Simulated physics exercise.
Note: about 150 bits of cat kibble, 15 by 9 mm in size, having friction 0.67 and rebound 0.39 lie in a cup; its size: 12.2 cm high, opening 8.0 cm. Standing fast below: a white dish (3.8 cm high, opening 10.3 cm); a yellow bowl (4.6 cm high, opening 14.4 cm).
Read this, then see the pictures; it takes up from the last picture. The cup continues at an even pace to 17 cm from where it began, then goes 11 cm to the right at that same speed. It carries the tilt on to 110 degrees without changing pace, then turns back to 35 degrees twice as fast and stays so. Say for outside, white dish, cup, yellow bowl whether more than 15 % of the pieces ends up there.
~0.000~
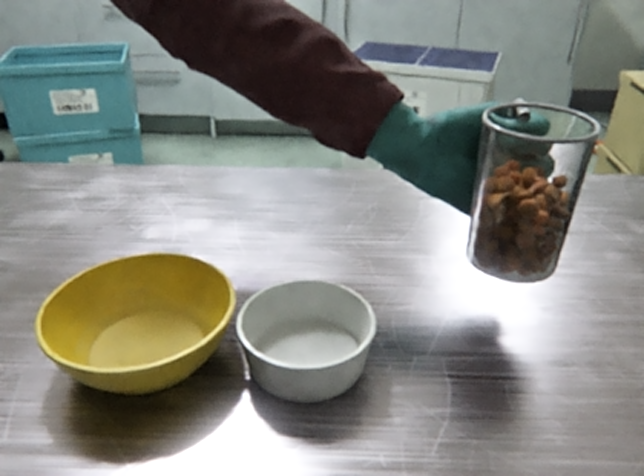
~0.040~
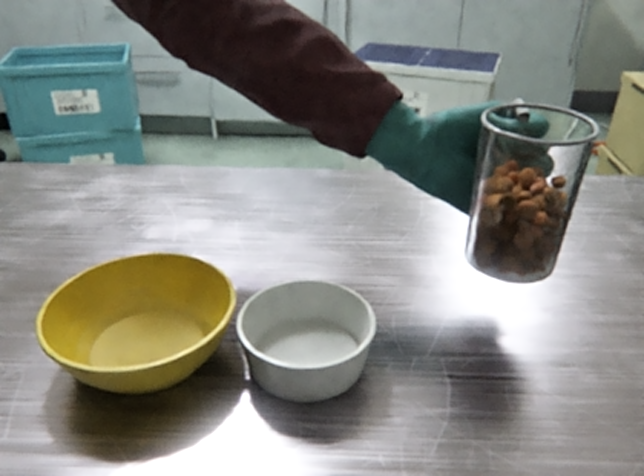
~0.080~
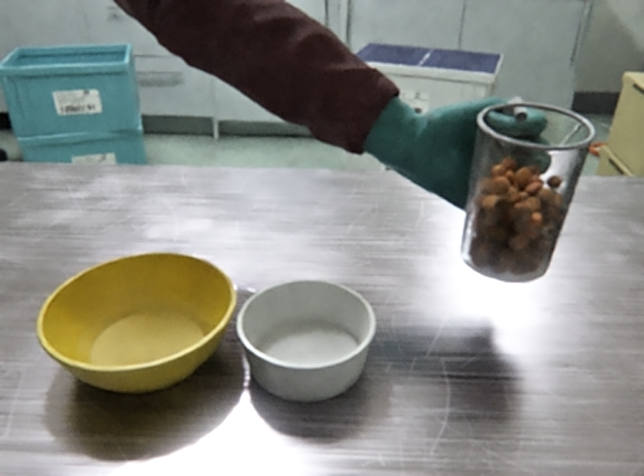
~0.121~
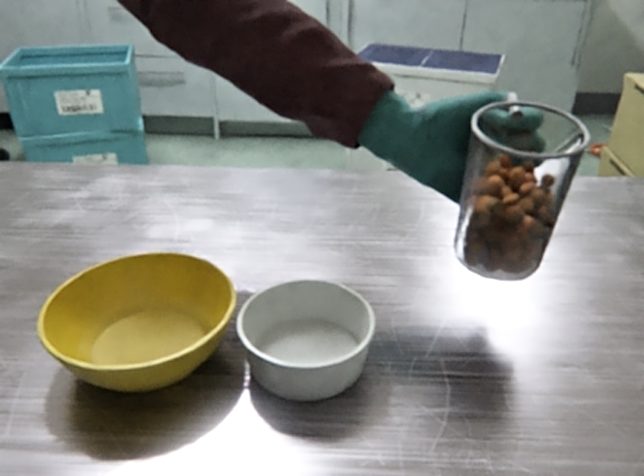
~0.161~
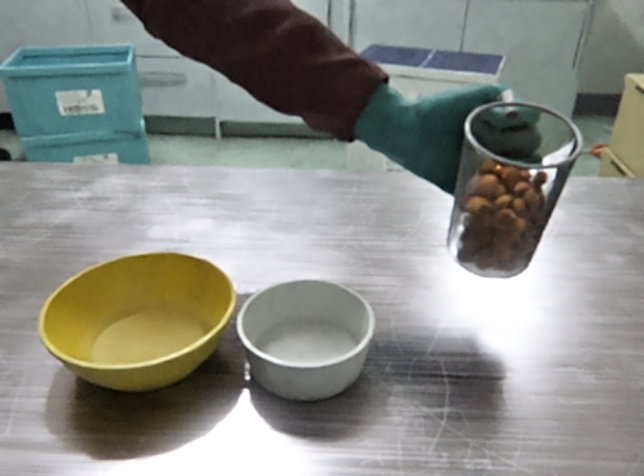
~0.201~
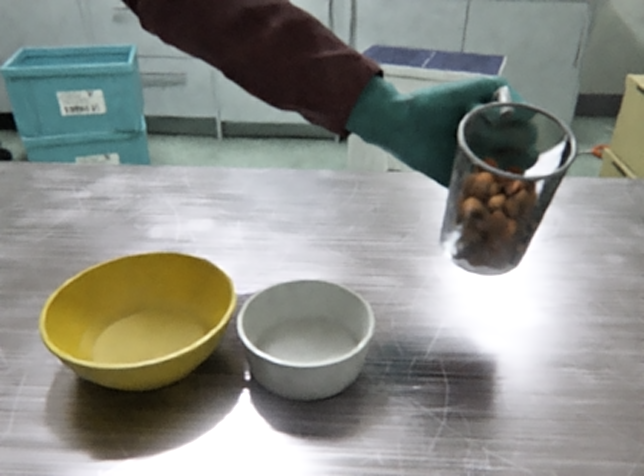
Outside: Not more; white dish: Not more; cup: More; yellow bowl: Not more.
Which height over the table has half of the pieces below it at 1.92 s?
I'd say close to 8 centimetres.
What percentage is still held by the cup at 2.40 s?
I'd guess roughly 85 per cent.
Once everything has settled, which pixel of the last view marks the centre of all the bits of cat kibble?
Near pixel (440, 228).
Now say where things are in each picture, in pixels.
Cup at (531, 164); tilt 0 degrees; moved 0.0 cm; lip at (555, 141); top of the load at (514, 183); white dish at (306, 319); yellow bowl at (139, 303), in the first picture.
Cup at (529, 166); tilt 1 degrees; moved 0.1 cm; lip at (554, 143); top of the load at (513, 184), in the second picture.
Cup at (524, 170); tilt 4 degrees; moved 0.4 cm; lip at (549, 148); top of the load at (509, 183), in the third picture.
Cup at (517, 177); tilt 9 degrees; moved 1.0 cm; low side front; lip at (541, 157); top of the load at (503, 182), in the fourth picture.
Cup at (508, 185); tilt 15 degrees; moved 1.5 cm; low side front; lip at (533, 167); top of the load at (496, 181), in the fifth picture.
Cup at (499, 193); tilt 21 degrees; moved 2.1 cm; low side front; lip at (525, 178); top of the load at (490, 179); white dish at (306, 318); yellow bowl at (142, 301). It turns about 145 degrees a second, in the sixth picture.
After 0.86 s, tilt 110 degrees; cup 95 %; middle of all pieces near (386, 194).
After 1.41 s, tilt 35 degrees; outside 10 %, white dish 5 %, cup 85 %; middle of all pieces near (321, 240).
After 1.92 s, tilt 35 degrees; outside 10 %, white dish 5 %, cup 85 %; middle of all pieces near (392, 243).
After 2.40 s, tilt 35 degrees; outside 10 %, white dish 5 %, cup 85 %; middle of all pieces near (432, 244).
At rest (2.7 s), outside 10 %, white dish 5 %, cup 85 %, yellow bowl 0 %.
